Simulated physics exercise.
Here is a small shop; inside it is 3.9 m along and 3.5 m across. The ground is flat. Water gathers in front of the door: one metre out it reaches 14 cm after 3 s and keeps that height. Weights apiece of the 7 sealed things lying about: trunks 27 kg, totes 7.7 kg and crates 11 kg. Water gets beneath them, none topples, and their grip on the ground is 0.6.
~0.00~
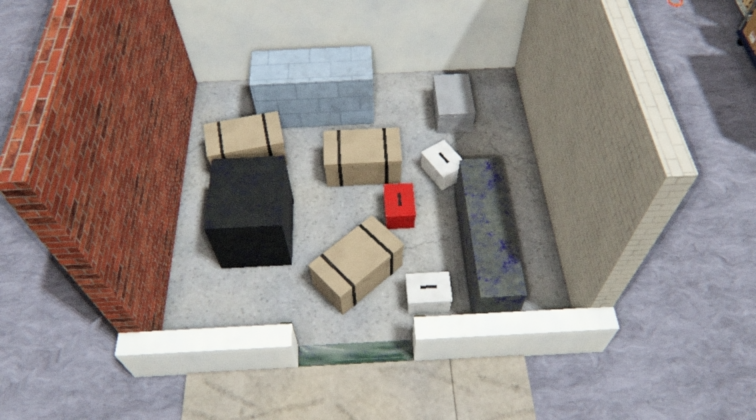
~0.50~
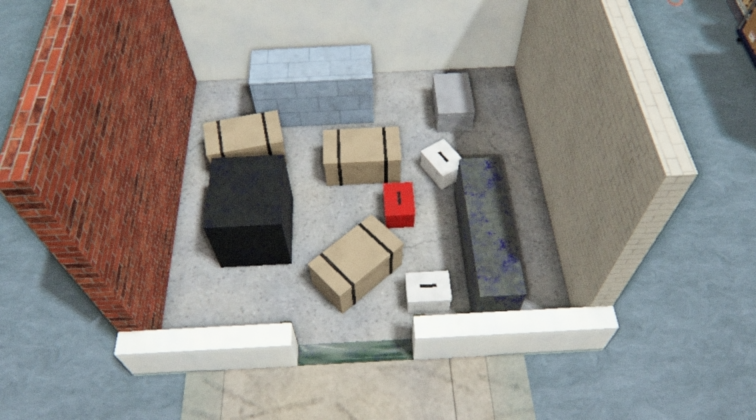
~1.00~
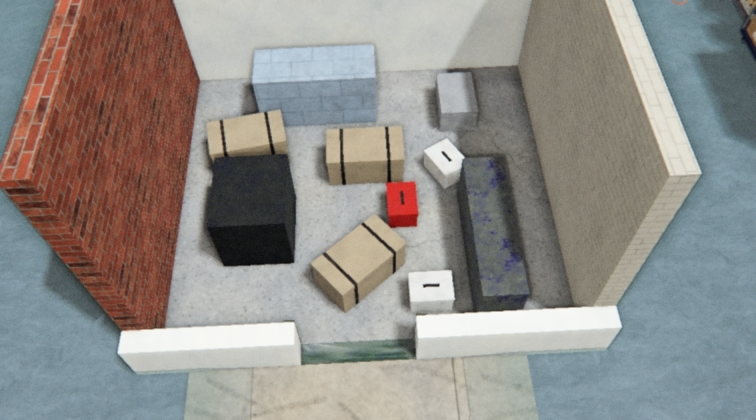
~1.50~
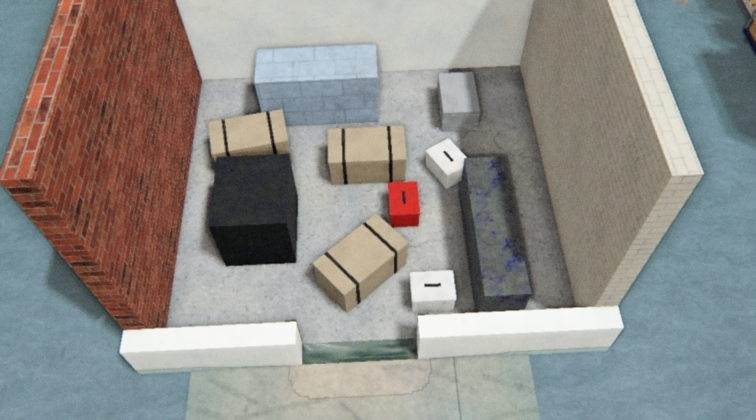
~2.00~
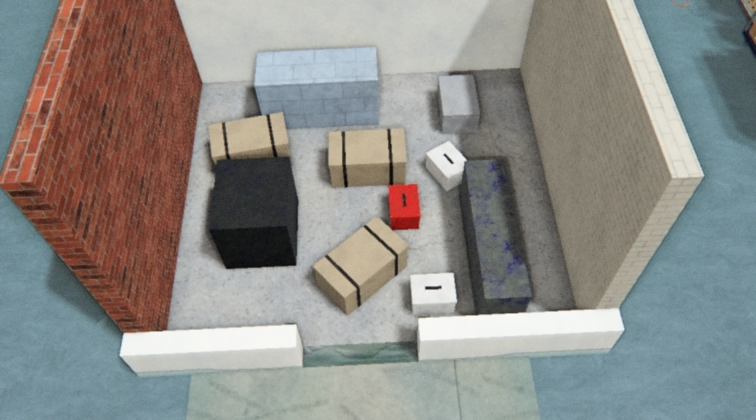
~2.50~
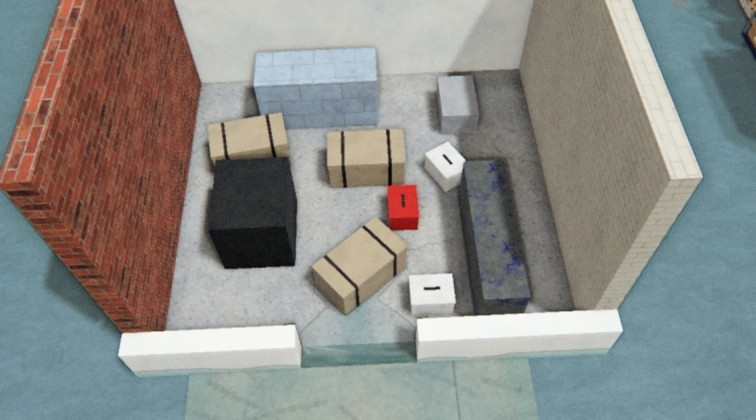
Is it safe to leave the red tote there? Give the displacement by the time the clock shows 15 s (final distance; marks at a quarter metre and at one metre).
The red tote travels far.
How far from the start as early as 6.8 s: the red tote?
About 40 cm.
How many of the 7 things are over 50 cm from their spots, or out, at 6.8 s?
1 of them.
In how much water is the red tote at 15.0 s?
About 11 cm.
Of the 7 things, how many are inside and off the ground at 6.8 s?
1 of them.
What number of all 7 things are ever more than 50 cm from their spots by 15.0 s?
That makes 4.
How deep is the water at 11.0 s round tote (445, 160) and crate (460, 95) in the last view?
About 8 and 11 cm.
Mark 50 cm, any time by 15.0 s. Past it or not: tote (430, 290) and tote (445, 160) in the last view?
In that order: Less, over.
After 3.5 s the red tote is near (403, 201), 0.0 m from its start, aground; 0 afloat.
After 6.8 s the red tote is near (414, 172), 0.4 m from its start, afloat; 1 afloat.
After 11.0 s the red tote is near (413, 81), 1.7 m from its start, aground; 3 afloat.
After 15.0 s the red tote is near (387, 70), 1.8 m from its start, afloat; 7 afloat.
